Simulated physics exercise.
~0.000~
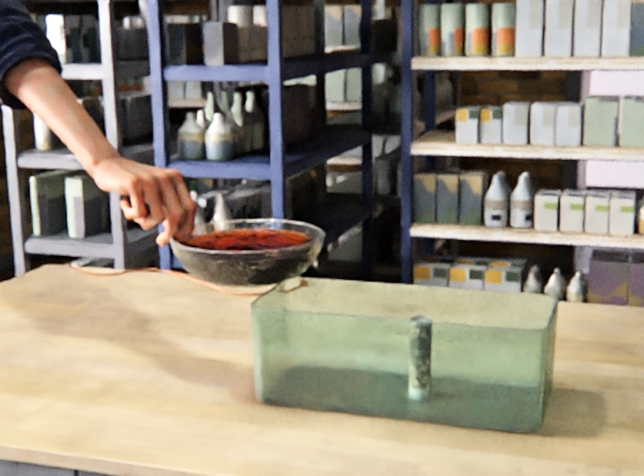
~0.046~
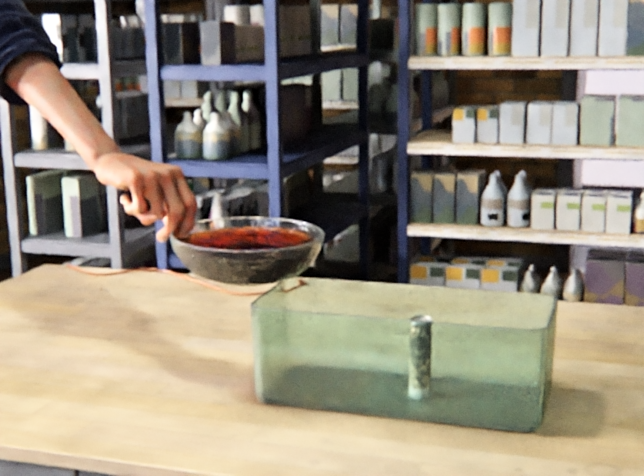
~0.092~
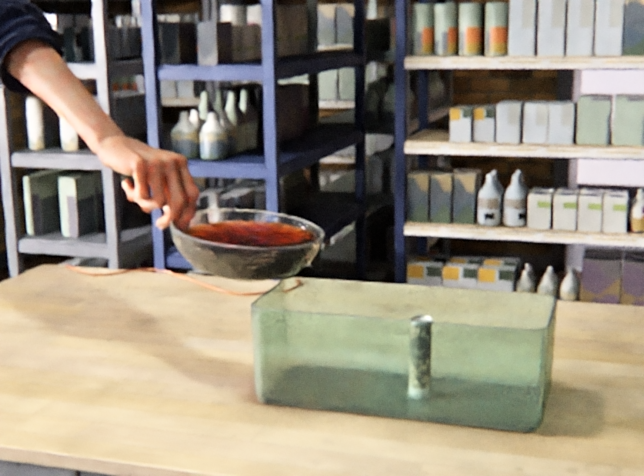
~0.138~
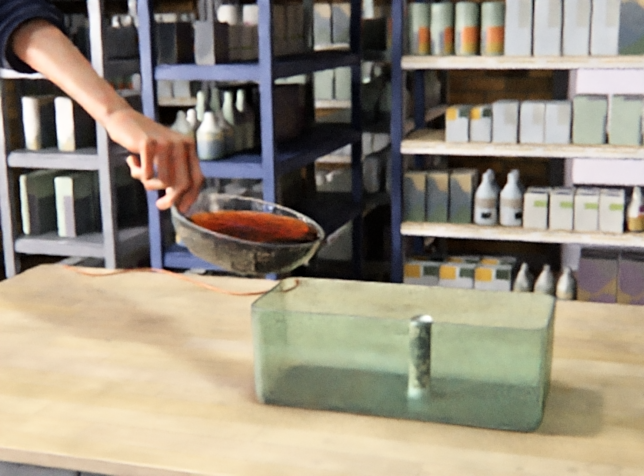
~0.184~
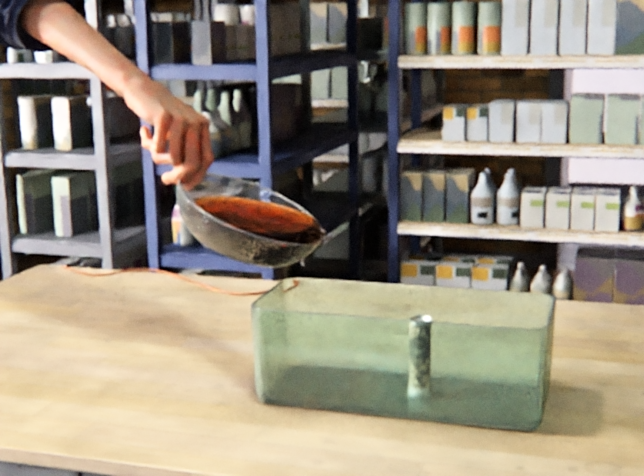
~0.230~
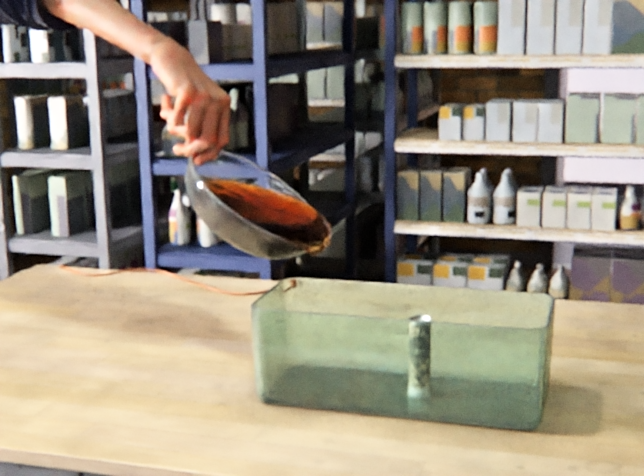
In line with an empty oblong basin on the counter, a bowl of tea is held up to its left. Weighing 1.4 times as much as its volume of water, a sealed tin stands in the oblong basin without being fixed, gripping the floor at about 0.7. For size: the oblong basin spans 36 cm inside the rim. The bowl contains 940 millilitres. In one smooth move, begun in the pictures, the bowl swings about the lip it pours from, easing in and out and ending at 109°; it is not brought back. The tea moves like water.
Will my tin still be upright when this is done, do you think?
Odds are it is tipped over.
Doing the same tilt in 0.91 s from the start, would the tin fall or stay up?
Outcome - the tin comes down.
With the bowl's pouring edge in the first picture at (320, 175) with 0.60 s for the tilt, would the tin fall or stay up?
Then the tin remains standing.
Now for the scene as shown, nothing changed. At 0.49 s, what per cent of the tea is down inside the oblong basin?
Estimate - around 36 in a hundred parts.
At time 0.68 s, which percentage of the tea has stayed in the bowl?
About 0 % is still there.
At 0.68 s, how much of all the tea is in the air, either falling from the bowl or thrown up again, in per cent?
It comes to some 5 percent of the total.
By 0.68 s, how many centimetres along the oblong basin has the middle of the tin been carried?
Some 7 cm.
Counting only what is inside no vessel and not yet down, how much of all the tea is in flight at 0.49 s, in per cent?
At that moment, about 60 percent.
Then, 0.49 s in, the tilt is 100° and 4 per cent is still to pour; the tin stands where it began.
Then, 0.68 s in, the tilt is 109° and 0 per cent is still to pour; the tin lies on its side.
Then, 0.88 s in, the tilt is 109° and 0 per cent is still to pour; the tin lies on its side.
Then, 1.10 s in, the tilt is 109° and 0 per cent is still to pour; the tin lies on its side.
Finally, the tin lies on its side.
